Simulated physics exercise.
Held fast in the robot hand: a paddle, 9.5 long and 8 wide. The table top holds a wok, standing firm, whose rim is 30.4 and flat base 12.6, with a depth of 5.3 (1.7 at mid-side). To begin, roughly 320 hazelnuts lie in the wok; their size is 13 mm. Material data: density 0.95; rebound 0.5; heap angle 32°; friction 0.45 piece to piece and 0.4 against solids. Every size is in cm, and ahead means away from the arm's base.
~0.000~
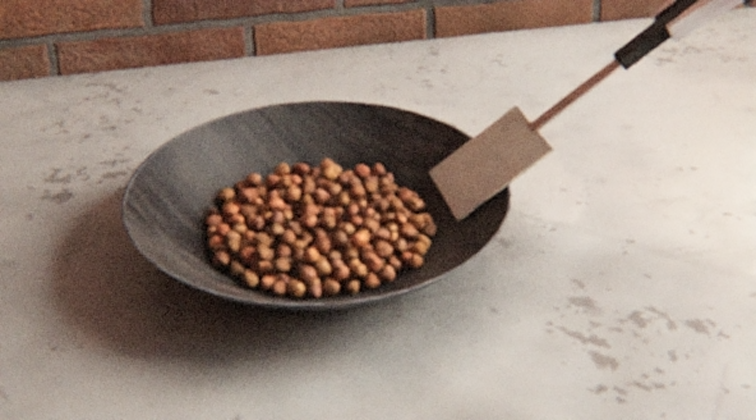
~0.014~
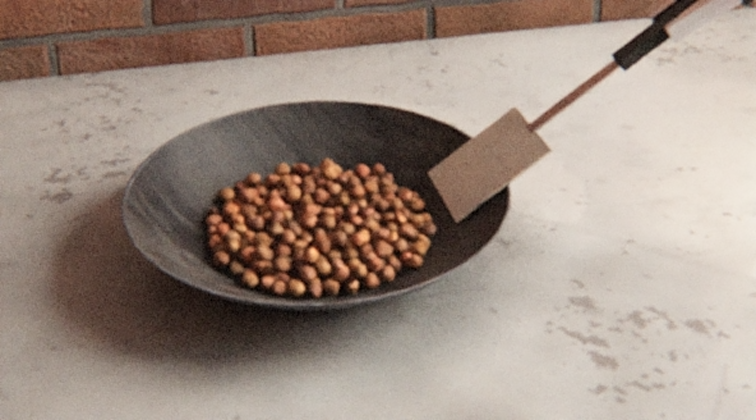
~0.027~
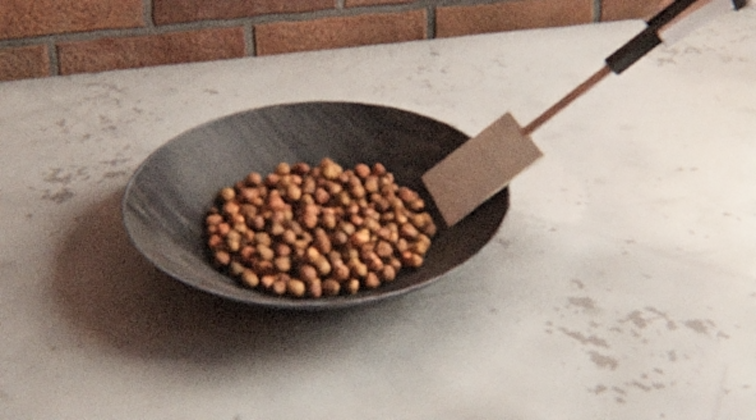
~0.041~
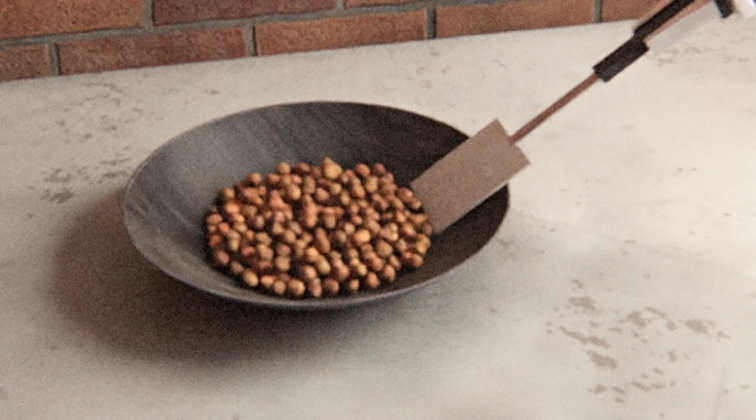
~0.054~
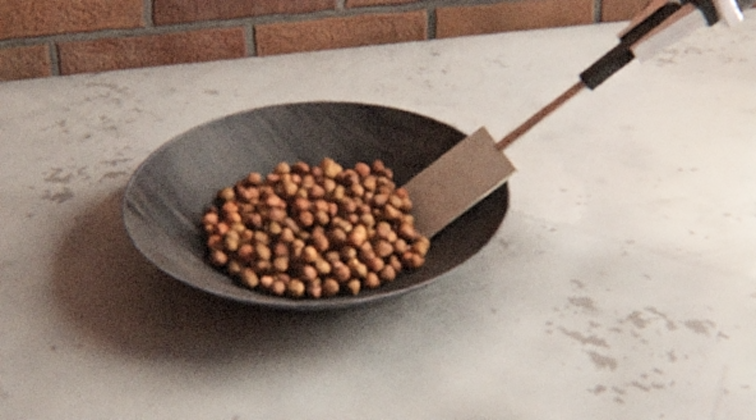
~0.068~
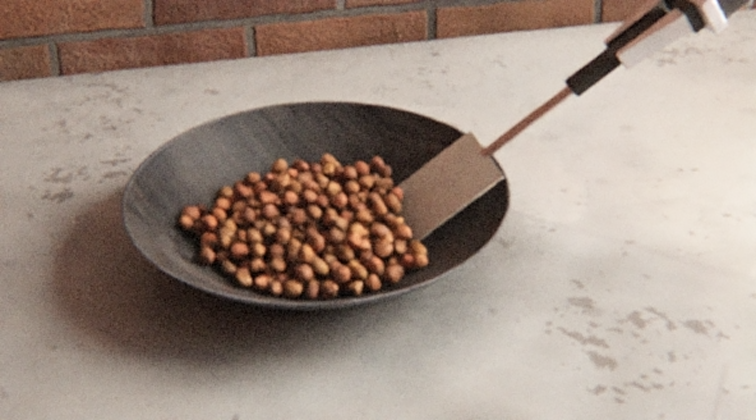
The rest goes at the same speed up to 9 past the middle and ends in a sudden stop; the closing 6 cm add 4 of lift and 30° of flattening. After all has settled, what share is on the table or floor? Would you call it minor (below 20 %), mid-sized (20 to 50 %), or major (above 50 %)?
I would call it minor.
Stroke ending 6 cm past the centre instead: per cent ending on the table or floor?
Then roughly 0 percent would finish on the table or floor.
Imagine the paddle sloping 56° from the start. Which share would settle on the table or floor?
20 %.
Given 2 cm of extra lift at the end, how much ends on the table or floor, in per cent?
Roughly 15 percent of it.
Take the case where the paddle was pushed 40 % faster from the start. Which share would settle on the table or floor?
Roughly 20 in a hundred.
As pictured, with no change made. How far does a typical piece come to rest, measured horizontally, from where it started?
Level distance of roughly 4 cm.
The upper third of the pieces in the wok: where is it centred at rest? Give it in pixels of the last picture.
Roughly at (211, 224).
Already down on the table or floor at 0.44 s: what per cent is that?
5 %.
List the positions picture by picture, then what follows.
The first picture shows paddle top edge at (534, 127), sloping 36°; upper third of the load around (325, 215), from x 215 to 430, top at y 165; 319 in the wok.
The second picture shows paddle top edge at (533, 128), sloping 36°; upper third of the load around (325, 215), from x 215 to 430, top at y 165.
The third picture shows paddle top edge at (526, 132), sloping 36°; upper third of the load around (325, 215), from x 215 to 430, top at y 165.
The fourth picture shows paddle top edge at (514, 140), sloping 36°; upper third of the load around (325, 215), from x 215 to 425, top at y 165.
The fifth picture shows paddle top edge at (500, 147), sloping 36°; upper third of the load around (328, 211), from x 210 to 420, top at y 165.
The sixth picture shows paddle top edge at (487, 153), sloping 36°; upper third of the load around (309, 212), from x 185 to 420, top at y 160; 319 in the wok.
By 0.14 s, sloping 36°, highest piece 7 above the table; 318 in the wok, 1 on the blade or in flight.
By 0.20 s, sloping 28°, highest piece 8 above the table; 316 in the wok, 3 on the blade or in flight.
By 0.44 s, sloping 6°, highest piece 6 above the table; 290 in the wok, 18 on the table or floor, 11 on the blade or in flight.
By 1.49 s, sloping 6°, highest piece 5 above the table; 288 in the wok, 31 on the table or floor.
Final count, 288 in the wok, 31 on the table or floor. That is 10 % on the table or floor.
